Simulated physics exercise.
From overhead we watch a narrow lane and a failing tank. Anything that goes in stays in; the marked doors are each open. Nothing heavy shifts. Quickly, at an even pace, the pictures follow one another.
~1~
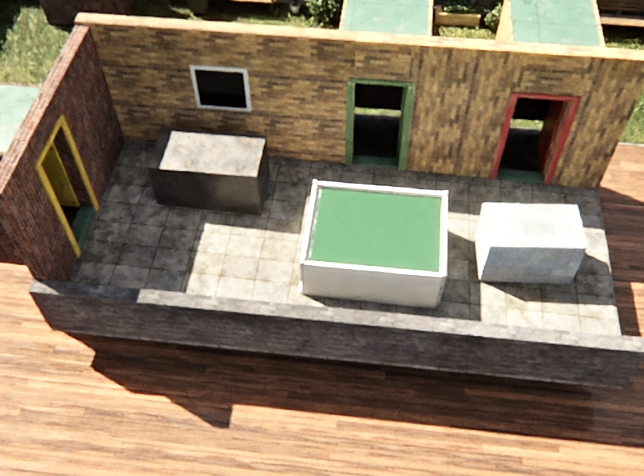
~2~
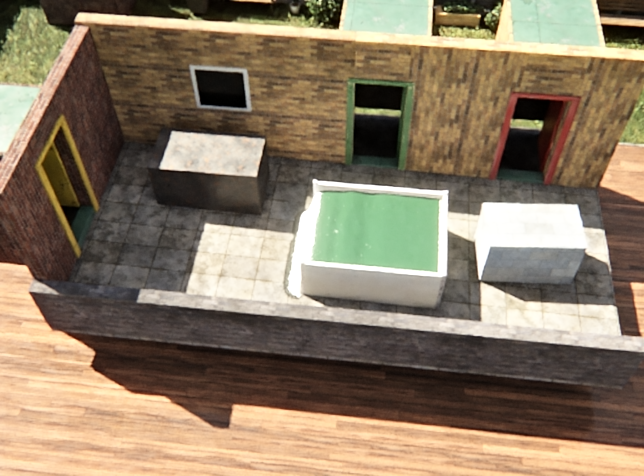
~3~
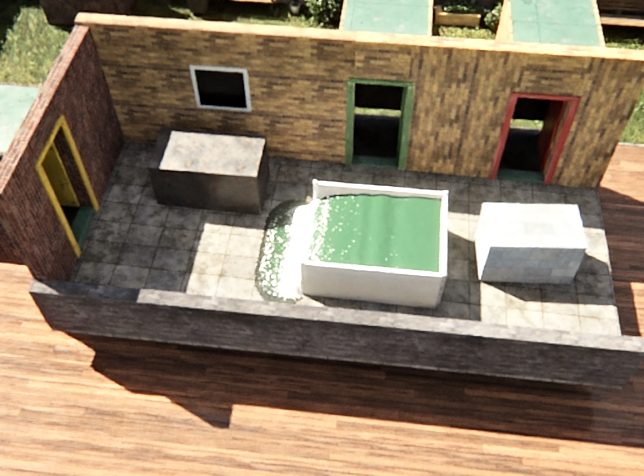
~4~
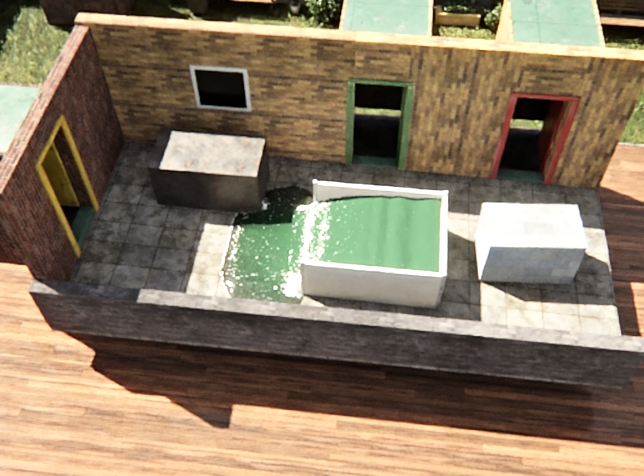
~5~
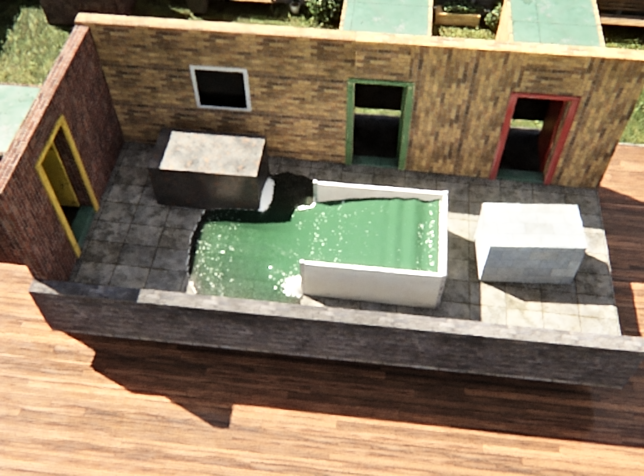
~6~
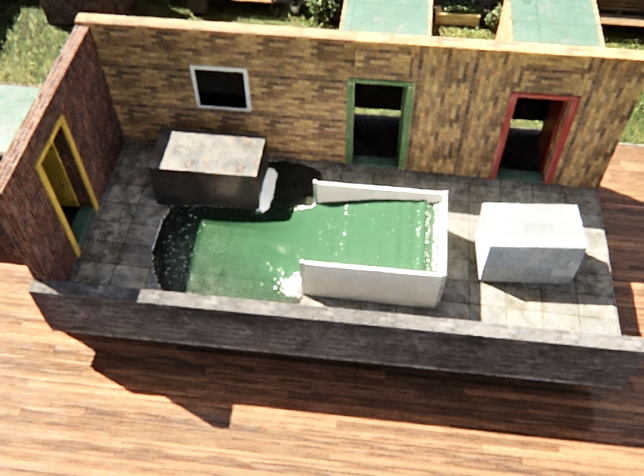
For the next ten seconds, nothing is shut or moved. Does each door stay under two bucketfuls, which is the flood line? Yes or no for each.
Yellow door - no, it floods; green door - no, it floods; red door - yes, stays under.
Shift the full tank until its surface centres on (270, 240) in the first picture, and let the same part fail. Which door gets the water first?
The yellow door is the first one.
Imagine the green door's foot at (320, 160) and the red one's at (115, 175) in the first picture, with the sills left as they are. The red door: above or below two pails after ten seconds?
The red door goes above.
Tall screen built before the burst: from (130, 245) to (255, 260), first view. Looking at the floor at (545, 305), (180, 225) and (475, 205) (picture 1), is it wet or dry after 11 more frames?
Untouched; submerged; untouched.
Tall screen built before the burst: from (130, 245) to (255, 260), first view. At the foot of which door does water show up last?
Looking at it, it's the red one here.
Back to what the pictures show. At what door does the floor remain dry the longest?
The one in red.
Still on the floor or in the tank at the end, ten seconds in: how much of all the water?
I'd put it at about 68 per cent.
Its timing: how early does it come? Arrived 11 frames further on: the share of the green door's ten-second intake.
Approximately 0 per cent.
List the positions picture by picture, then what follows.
In the first frame, the open tank at (376, 230) is whole and still.
In the second frame, the front is at (298, 296), out from the gap at (311, 242).
In the third frame, the front is at (269, 296), out from the gap at (312, 244).
In the fourth frame, the front is at (233, 292), out from the gap at (312, 246).
In the fifth frame, water pours out at (312, 247) and has run to (208, 213).
In the sixth frame, water pours out at (312, 247) and has run to (176, 207).
A moment on, water covers 40 % of the floor; the yellow door under two buckets in, the green door not reached, the red door not reached.
Next, water covers 50 % of the floor; the yellow door far over two buckets in, the green door wet at the sill, nothing in, the red door not reached.
Then, water covers 70 % of the floor; the yellow door far over two buckets in, the green door under two buckets in, the red door wet at the sill, nothing in.
Later, water covers 80 % of the floor; the yellow door far over two buckets in, the green door under two buckets in, the red door wet at the sill, nothing in.
In the end, water covers 90 % of the floor; the yellow door far over two buckets in, the green door over two buckets in, the red door under two buckets in.
